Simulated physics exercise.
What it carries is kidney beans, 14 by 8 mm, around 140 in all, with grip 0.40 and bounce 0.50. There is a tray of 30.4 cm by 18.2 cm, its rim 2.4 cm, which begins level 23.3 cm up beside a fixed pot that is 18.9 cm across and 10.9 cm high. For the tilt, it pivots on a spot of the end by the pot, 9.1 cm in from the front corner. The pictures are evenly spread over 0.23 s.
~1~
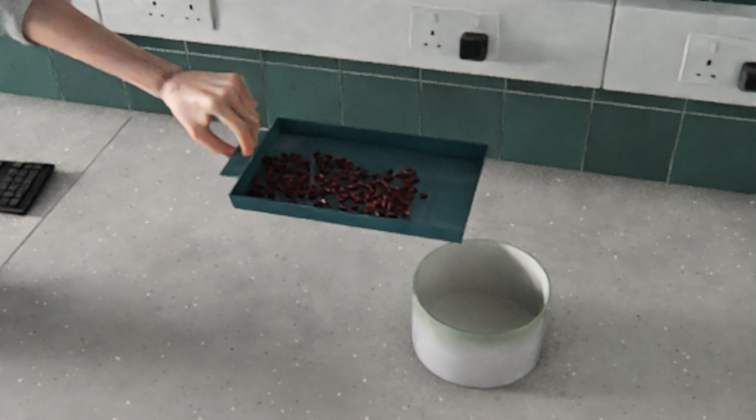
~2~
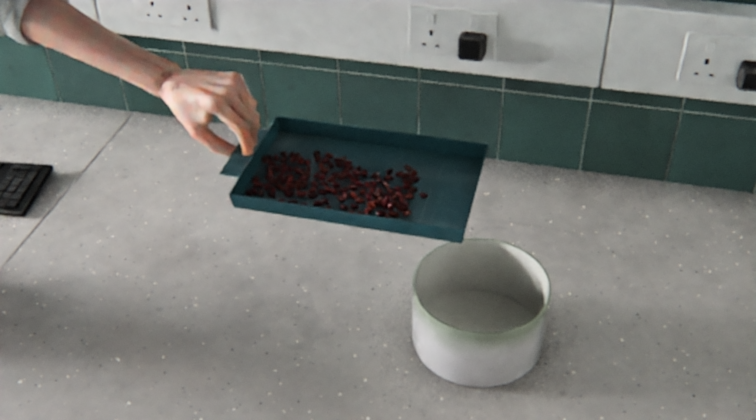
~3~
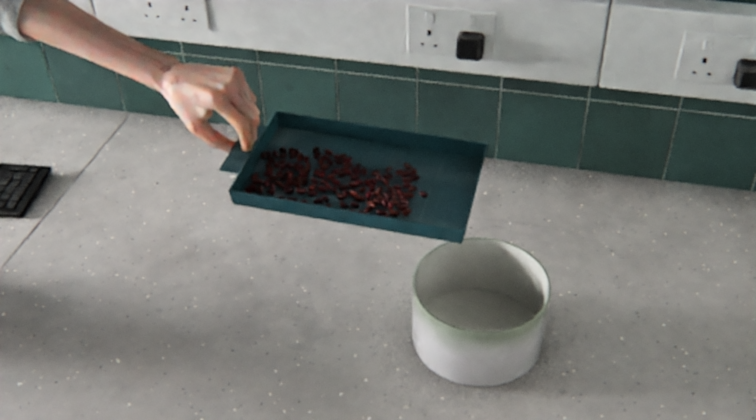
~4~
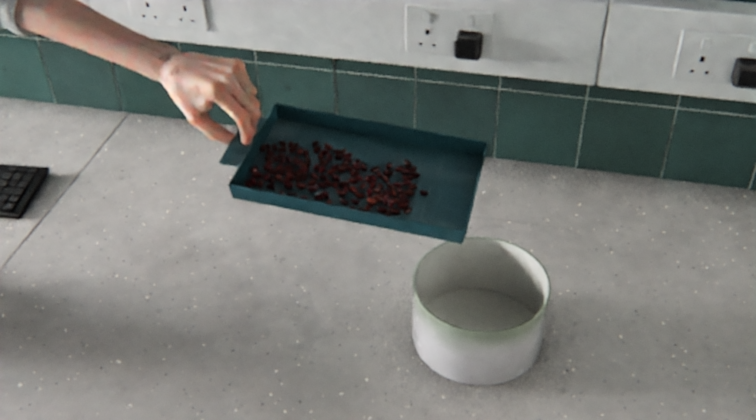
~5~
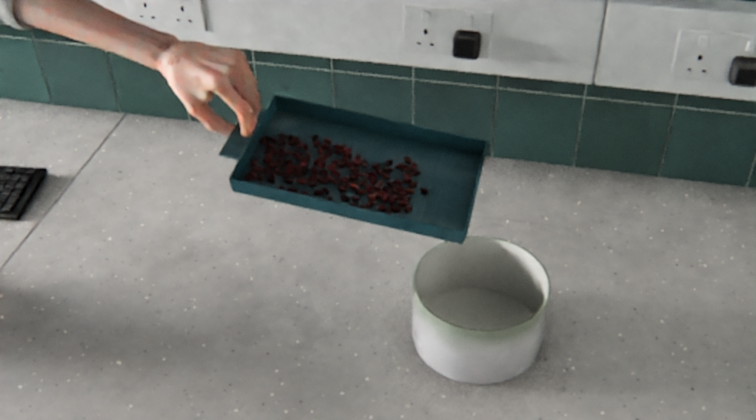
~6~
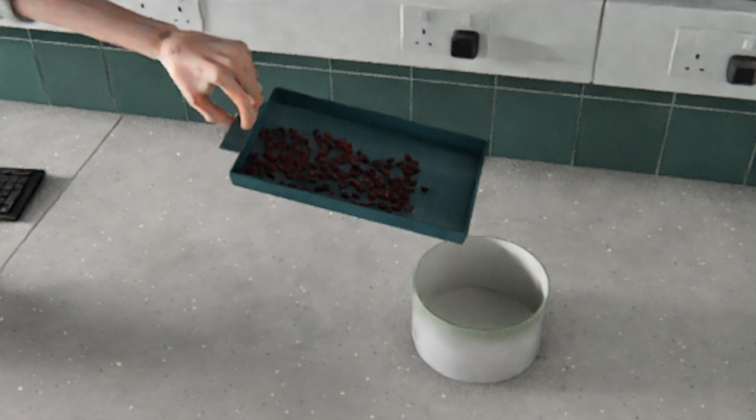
On a grey speckled counter, a hand slowly tilts a teal tray of kidney beans rightward.
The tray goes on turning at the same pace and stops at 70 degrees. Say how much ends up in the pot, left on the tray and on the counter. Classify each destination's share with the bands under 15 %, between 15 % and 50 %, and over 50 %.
Pot: Between 15 % and 50 %; left on the tray: Over 50 %; counter: Under 15 %.
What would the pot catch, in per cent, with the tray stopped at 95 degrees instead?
In that case some 95 per cent.
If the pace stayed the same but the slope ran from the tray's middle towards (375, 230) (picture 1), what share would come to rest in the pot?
Around 0 percent of them.
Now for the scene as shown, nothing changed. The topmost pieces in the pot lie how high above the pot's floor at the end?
Roughly 1.0 centimetres.
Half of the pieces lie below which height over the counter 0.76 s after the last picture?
Height: Around 24 cm.
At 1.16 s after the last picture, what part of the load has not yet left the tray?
I'd put it at roughly 75 per cent.
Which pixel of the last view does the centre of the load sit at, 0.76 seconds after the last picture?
Look about (458, 216) in the last view.
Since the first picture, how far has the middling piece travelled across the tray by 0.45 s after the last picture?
By then it sits near 8 cm from where it began.
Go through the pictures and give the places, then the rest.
The first frame shows tray tilt 0 degrees, front corners at (232, 193) and (462, 229); middle of the pieces at (336, 185); pot at (481, 284).
The second frame shows tray tilt 1 degrees, front corners at (232, 193) and (462, 229); middle of the pieces at (336, 184).
The third frame shows tray tilt 2 degrees, front corners at (232, 189) and (463, 229); middle of the pieces at (336, 182).
The fourth frame shows tray tilt 5 degrees, front corners at (232, 183) and (464, 230), lowest corner right front; middle of the pieces at (336, 178).
The fifth frame shows tray tilt 8 degrees, front corners at (232, 177) and (465, 231), lowest corner right front; middle of the pieces at (336, 173).
The sixth frame shows tray tilt 10 degrees, front corners at (233, 171) and (466, 232), lowest corner right front; middle of the pieces at (336, 169); pot at (481, 280).
Then, 0.45 s after the last picture, tilt 39 degrees; the tray holds 100 %, the pot 0 %.
Then, 0.76 s after the last picture, tilt 58 degrees; the tray holds 95 %, the pot 0 %.
Then, 1.16 s after the last picture, tilt 70 degrees; the tray holds 75 %, the pot 20 %.
In the end, pot 25 %, tray 70 %, counter 5 %.
